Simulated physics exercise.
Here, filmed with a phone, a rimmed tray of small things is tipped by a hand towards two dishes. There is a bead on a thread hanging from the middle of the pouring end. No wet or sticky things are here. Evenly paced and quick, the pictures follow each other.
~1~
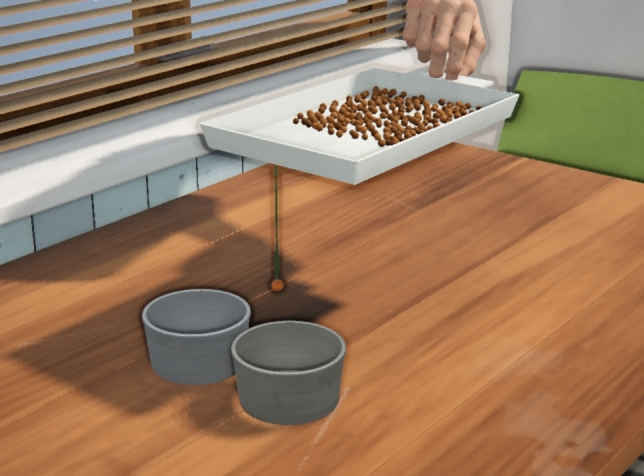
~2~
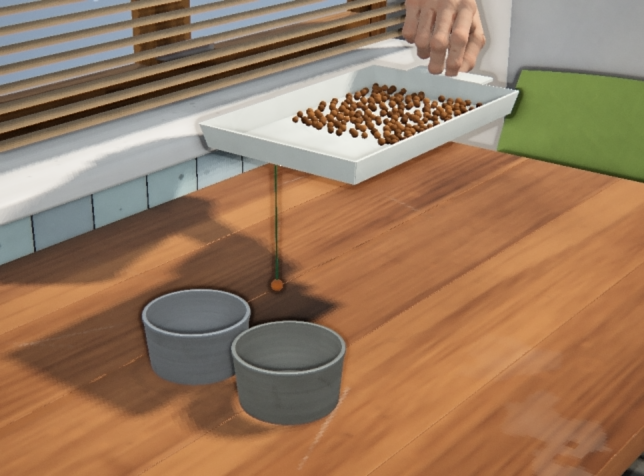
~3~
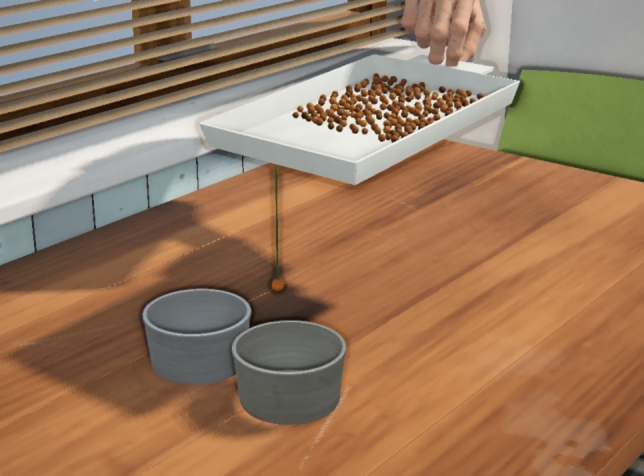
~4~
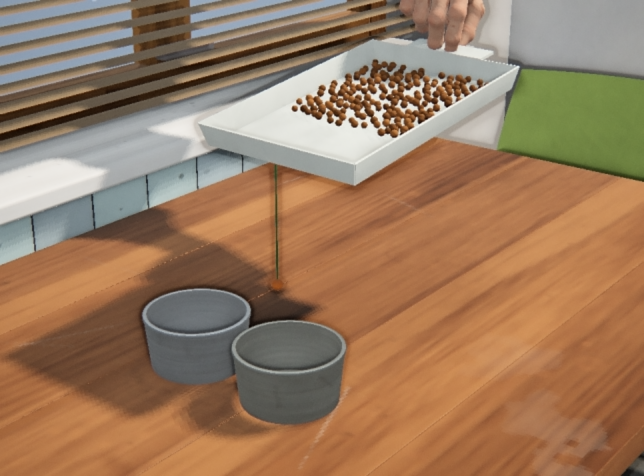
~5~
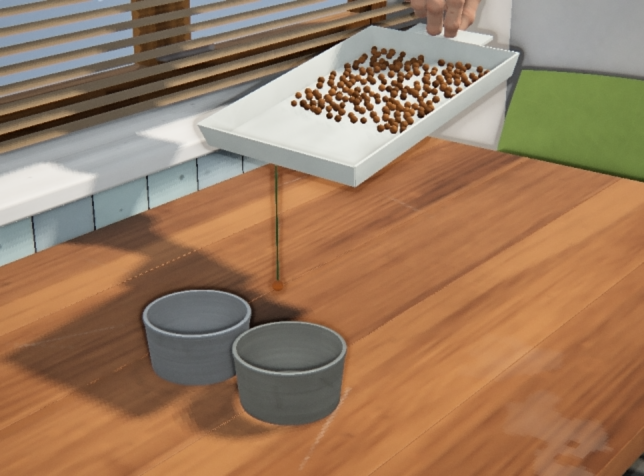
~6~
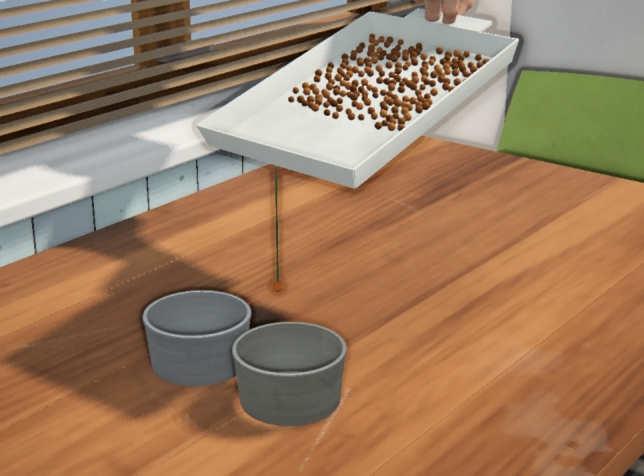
A hand slowly raises the far end of a white rimmed tray above a wooden table, seen from slightly above beside a window with slatted blinds. Small brown balls lie scattered across the tray, a bead hangs on a thread below its near end, two grey dishes stand beneath, and something green sits at right. The tray's slope steepens gradually, while the dishes and camera stay still.
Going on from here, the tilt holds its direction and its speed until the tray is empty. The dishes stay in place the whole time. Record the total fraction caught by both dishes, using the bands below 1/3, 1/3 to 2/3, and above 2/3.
Total caught: Above 2/3.
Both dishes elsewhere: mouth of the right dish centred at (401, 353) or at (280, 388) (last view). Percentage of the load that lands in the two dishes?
First position: Some 40 %; second position: Some 10 %.
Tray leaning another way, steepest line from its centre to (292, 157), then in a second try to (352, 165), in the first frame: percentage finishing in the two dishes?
The first try gives close to 90 percent; the next gives 30 percent.
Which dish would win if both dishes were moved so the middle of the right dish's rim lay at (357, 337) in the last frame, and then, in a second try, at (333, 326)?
First placement: The rightmost one; second placement: The rightmost one.
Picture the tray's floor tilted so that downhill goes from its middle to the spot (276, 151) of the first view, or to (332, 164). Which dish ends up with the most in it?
On the first try it would be the one on the left, and on the second the one on the right.
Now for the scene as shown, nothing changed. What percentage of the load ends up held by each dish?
Left dish: 20 %, right dish: 70 %.
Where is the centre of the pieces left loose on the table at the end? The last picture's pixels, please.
Once everything settles, the pieces are centred near (236, 389).
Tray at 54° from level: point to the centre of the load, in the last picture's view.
The middle of the load sits near (307, 159).
Soon, tray tipped steeply; nearly all on the tray; a stray few in the right dish; a stray few in the left dish; a stray few outside both; a small part in the air.
A while on, tray tipped right over; most on the tray; a small part in the right dish; a stray few in the left dish; a small part outside both; a small part in the air.
Towards the end, tray tipped past a quarter turn; about two thirds in the right dish; about a quarter in the left dish; a small part outside both.
Finally, tray tipped past a quarter turn; about two thirds in the right dish; about a quarter in the left dish; a small part outside both.
